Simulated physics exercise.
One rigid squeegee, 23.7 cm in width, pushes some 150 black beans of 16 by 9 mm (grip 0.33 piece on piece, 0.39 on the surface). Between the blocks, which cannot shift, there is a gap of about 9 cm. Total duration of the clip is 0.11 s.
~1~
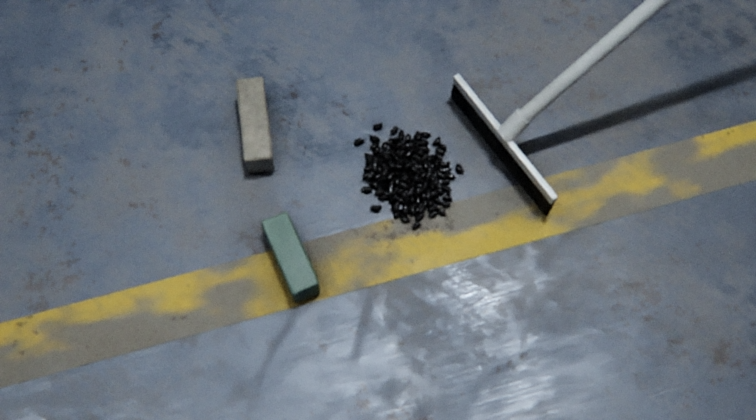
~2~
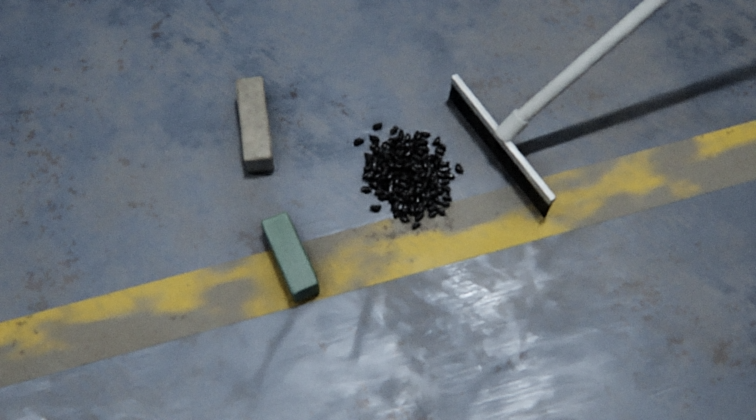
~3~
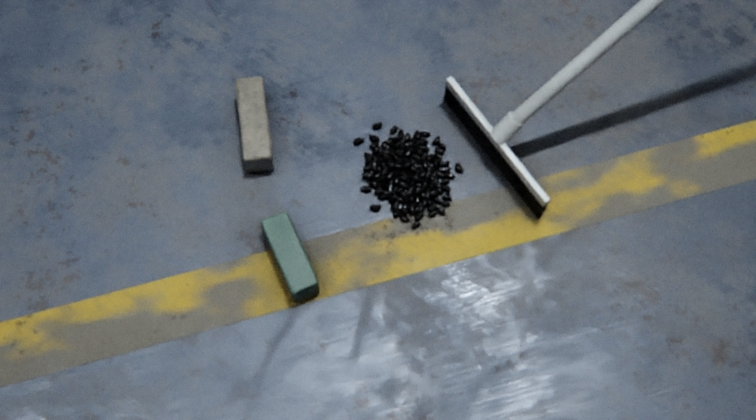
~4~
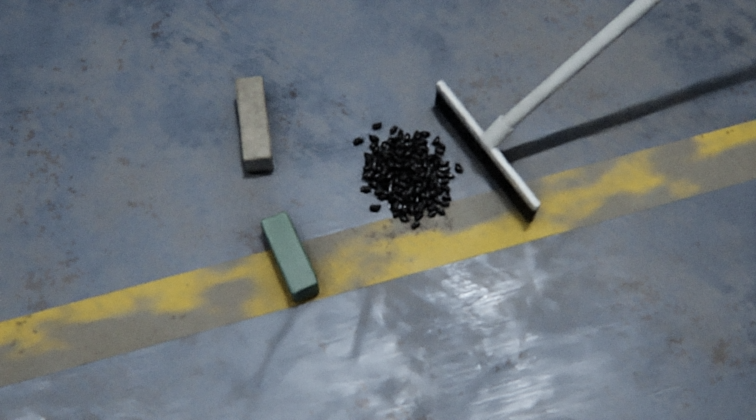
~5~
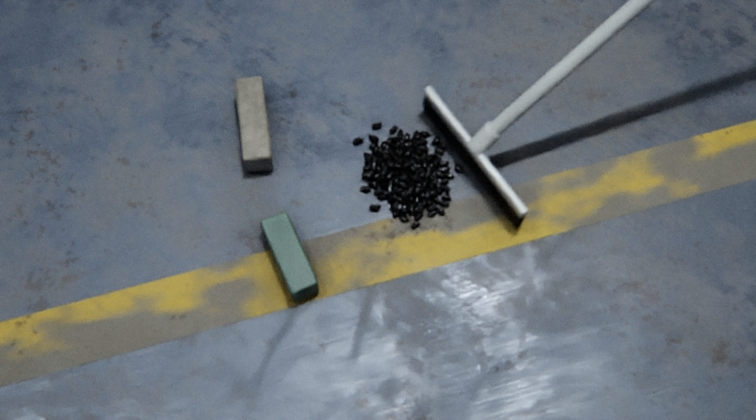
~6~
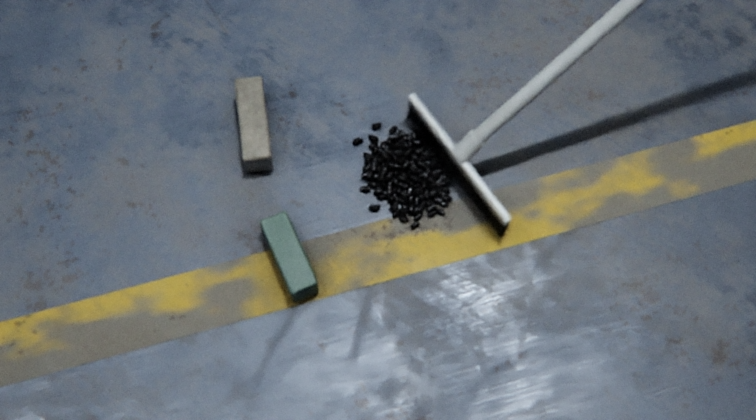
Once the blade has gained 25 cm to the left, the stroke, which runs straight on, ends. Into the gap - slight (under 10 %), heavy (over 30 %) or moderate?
Moderate.
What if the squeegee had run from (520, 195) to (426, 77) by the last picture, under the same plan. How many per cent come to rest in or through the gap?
0 %.
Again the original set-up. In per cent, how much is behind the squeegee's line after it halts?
Estimated share: Near 5 %.
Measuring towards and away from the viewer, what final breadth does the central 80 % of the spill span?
It works out at some 30 centimetres.
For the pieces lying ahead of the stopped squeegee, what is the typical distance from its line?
I'd put it close to 6 centimetres.
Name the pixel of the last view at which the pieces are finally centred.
I'd put it somewhere around (305, 232) in the last picture.
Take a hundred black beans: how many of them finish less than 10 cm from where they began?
Some 0 in a hundred.
Then, 0.14 s after the last picture, squeegee 23 cm from its start, spill 22 cm wide; round the near block 5 %, held up before the blocks 95 %.
Then, 0.28 s after the last picture, squeegee 26 cm from its start, spill 31 cm wide; in or through the gap 20 %, round the near block 15 %, held up before the blocks 60 %.
Then, 0.40 s after the last picture, squeegee 26 cm from its start, spill 36 cm wide; in or through the gap 25 %, round the near block 20 %, held up before the blocks 55 %.
In the end, in or through the gap 25 %, round the near block 20 %, round the far block 0 %, held up before the blocks 55 %.
